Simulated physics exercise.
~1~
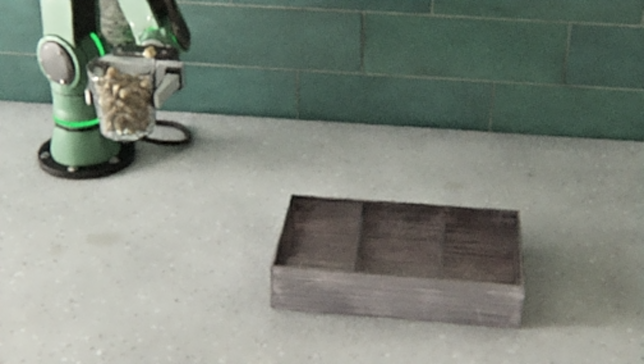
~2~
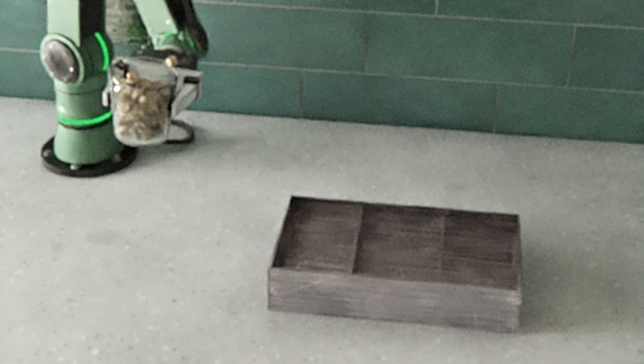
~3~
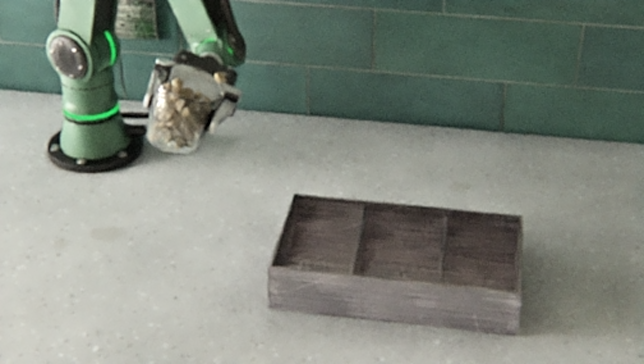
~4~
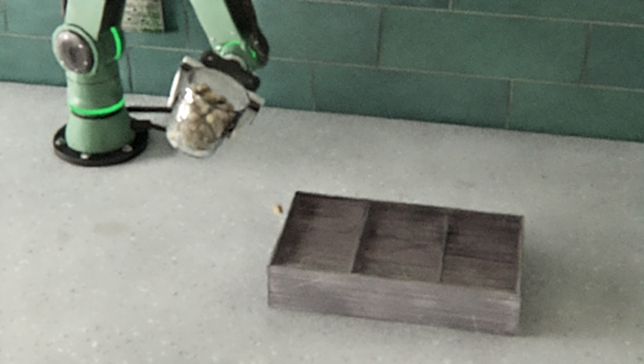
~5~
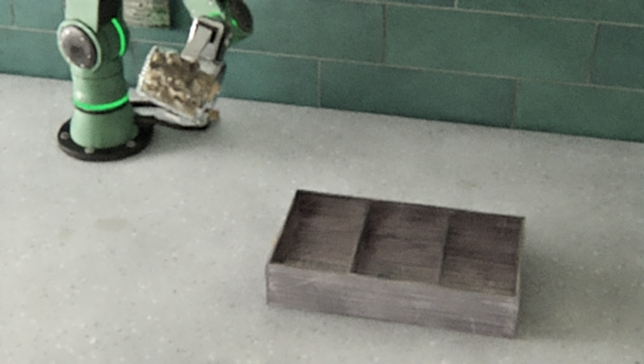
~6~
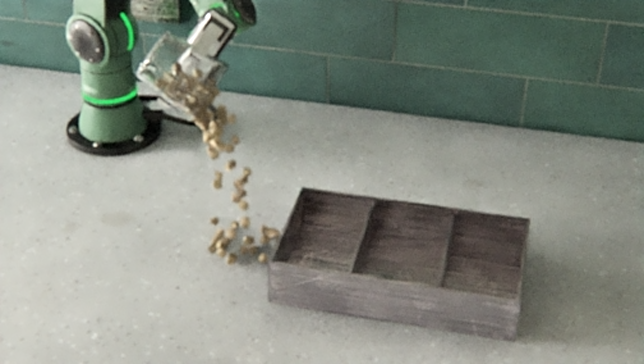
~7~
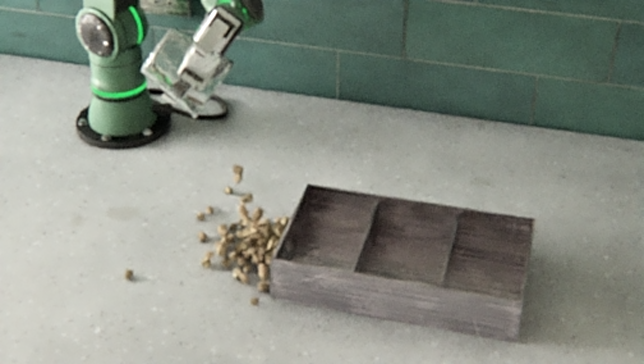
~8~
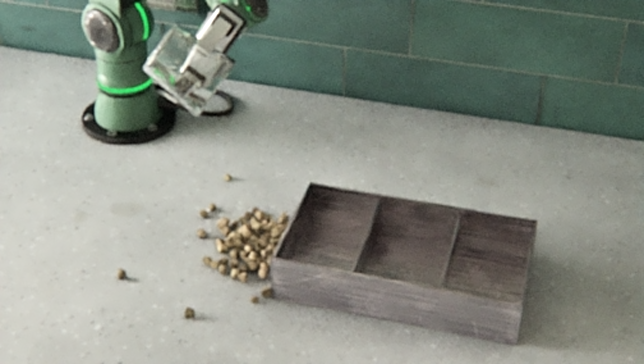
Green robot arm carrying a clear cup rightward, drawing back and tipping it, spilling pebbles onto the counter beside a divided wooden box.
